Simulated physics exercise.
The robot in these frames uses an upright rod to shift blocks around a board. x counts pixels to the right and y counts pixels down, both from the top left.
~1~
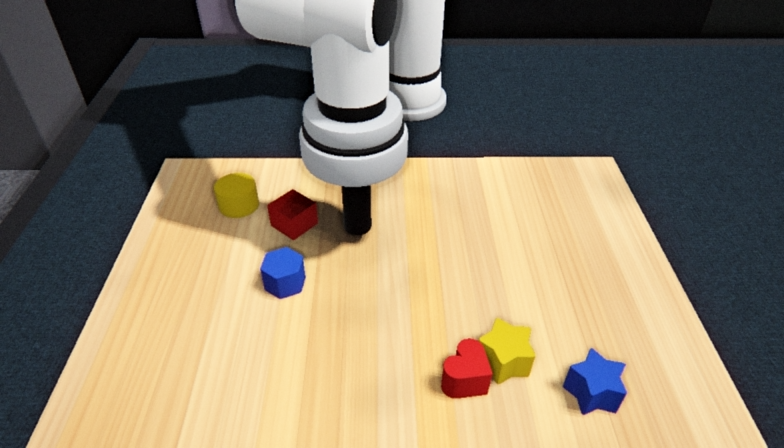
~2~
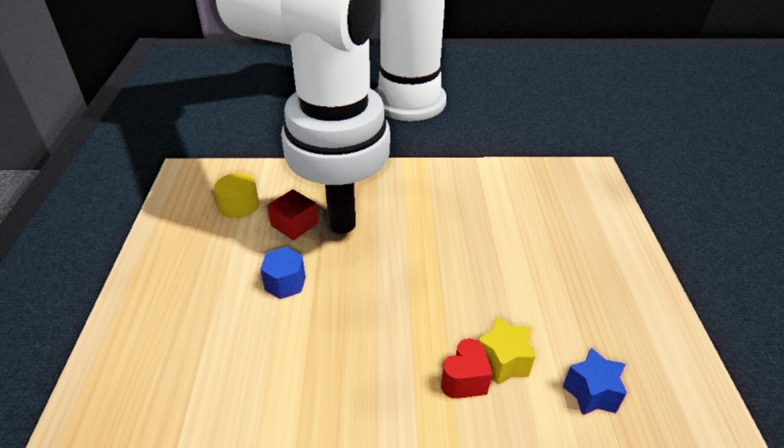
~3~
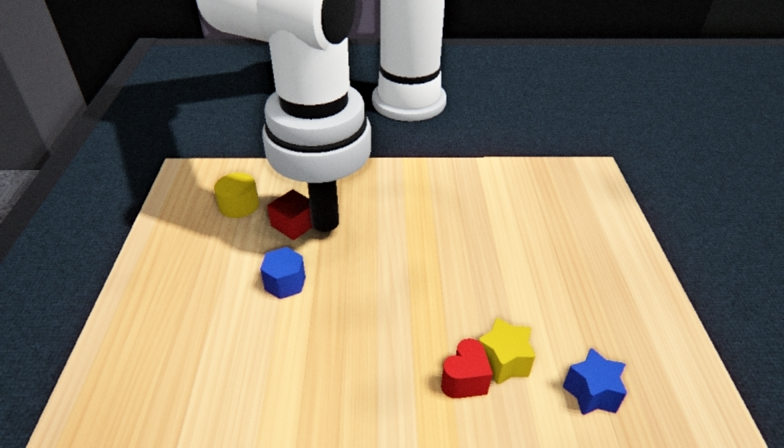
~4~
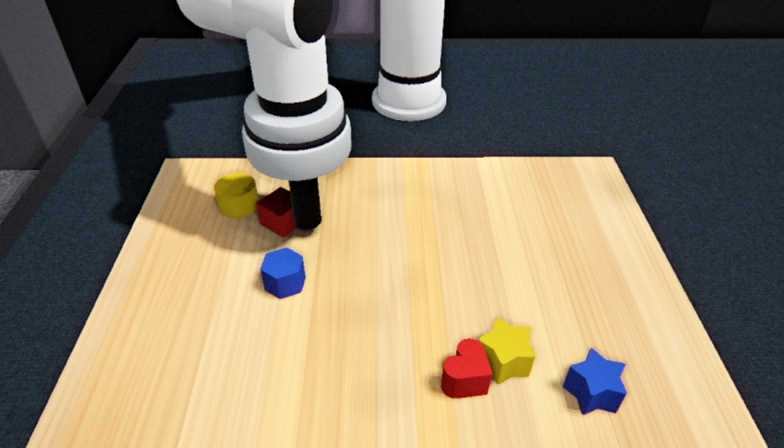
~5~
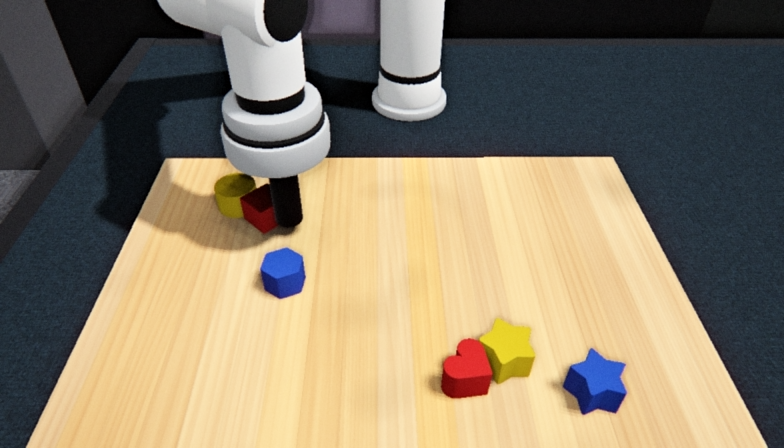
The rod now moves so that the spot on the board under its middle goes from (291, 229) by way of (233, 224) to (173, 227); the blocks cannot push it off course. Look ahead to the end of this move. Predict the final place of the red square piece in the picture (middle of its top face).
The red square piece ends near (199, 185).
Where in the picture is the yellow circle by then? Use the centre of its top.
It should be at about (200, 163).
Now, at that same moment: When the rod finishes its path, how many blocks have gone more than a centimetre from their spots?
It should be two, as far as I can tell.
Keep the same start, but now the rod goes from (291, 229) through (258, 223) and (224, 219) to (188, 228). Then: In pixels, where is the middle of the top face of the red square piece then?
It sits at (199, 182).
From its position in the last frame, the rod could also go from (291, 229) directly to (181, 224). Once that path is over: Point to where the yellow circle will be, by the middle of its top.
It should be at (206, 162) by then.
On the path given first. One third of the way, rod at (250, 215); yellow circle at (211, 173); red square piece at (228, 191).
Two thirds of the way, rod at (210, 214); yellow circle at (200, 164); red square piece at (202, 185), turned 30° clockwise.
At the end, rod at (170, 216); yellow circle at (200, 163); red square piece at (199, 185), turned 40° clockwise; blue hexagonal block in place.
